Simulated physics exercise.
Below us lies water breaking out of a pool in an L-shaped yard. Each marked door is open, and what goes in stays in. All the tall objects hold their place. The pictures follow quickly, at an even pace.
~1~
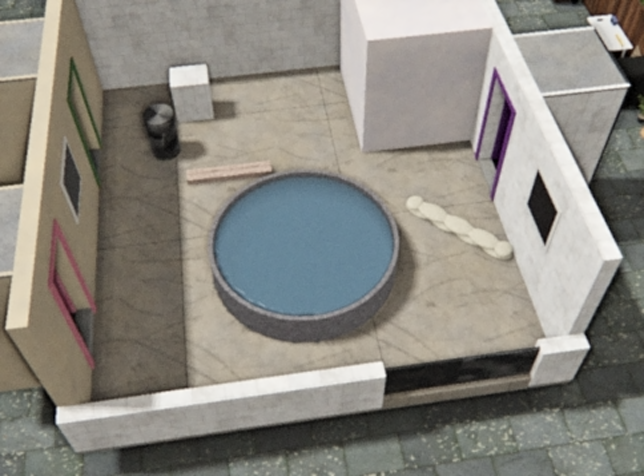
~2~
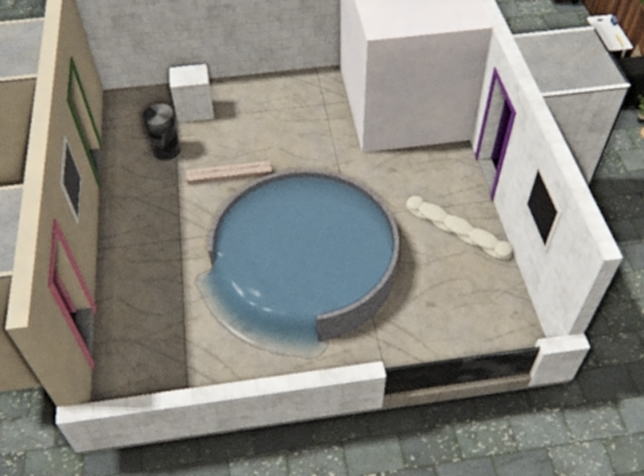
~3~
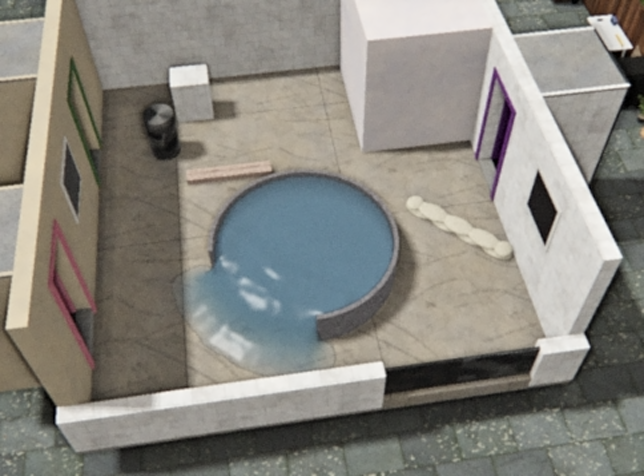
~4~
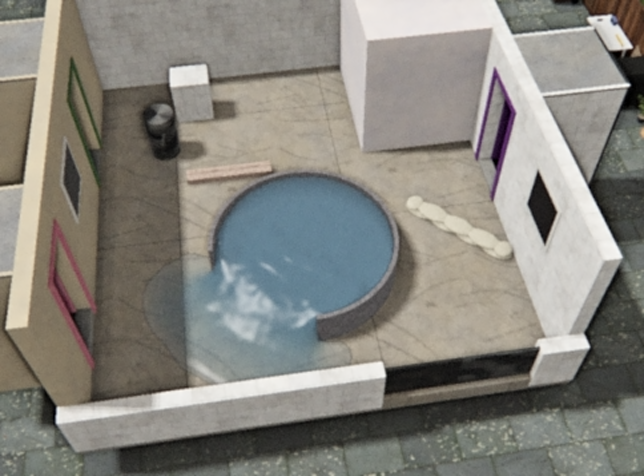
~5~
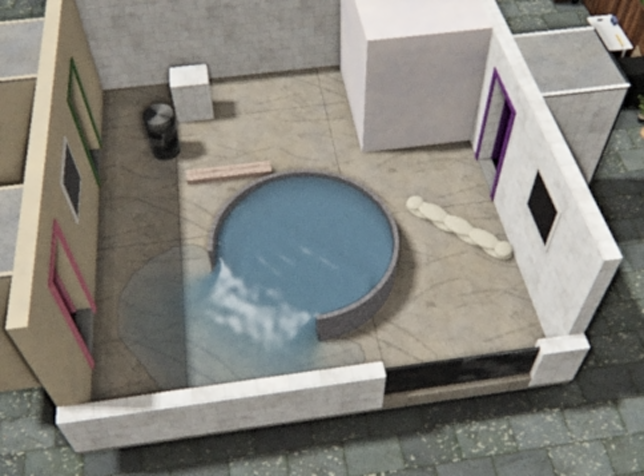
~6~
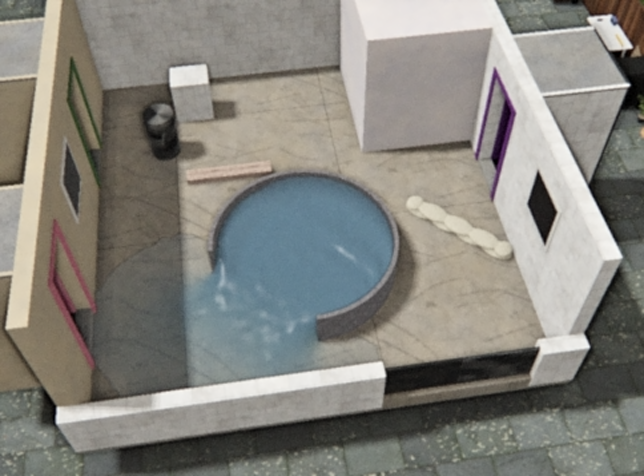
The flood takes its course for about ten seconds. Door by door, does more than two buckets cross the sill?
In the end: The pink door floods; the purple door holds within the limit; the green door floods.
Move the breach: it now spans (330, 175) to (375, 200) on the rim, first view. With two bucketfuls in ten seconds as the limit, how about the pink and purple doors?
My reading: Pink door keeps below it; purple door passes that mark.
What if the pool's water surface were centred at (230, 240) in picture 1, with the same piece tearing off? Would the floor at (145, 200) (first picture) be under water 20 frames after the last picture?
Verdict: Flooded.
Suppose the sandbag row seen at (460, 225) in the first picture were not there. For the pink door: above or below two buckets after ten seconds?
The pink door lets more in.
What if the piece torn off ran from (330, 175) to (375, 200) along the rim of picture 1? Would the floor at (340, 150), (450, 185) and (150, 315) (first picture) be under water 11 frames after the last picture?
As listed: Covered, covered, free of water.
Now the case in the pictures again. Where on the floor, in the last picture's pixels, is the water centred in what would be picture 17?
Near (247, 313).
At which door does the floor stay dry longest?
Last comes the purple-painted one.
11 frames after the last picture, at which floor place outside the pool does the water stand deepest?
At about (91, 427).
A moment on, water covers 20 % of the floor; the pink door under two buckets in, the purple door not reached, the green door not reached.
Next, water covers 30 % of the floor; the pink door over two buckets in, the purple door not reached, the green door not reached.
Then, water covers 50 % of the floor; the pink door far over two buckets in, the purple door not reached, the green door wet at the sill, nothing in.
Later, water covers 90 % of the floor; the pink door far over two buckets in, the purple door not reached, the green door under two buckets in.
In the end, water covers 95 % of the floor; the pink door far over two buckets in, the purple door under two buckets in, the green door over two buckets in.
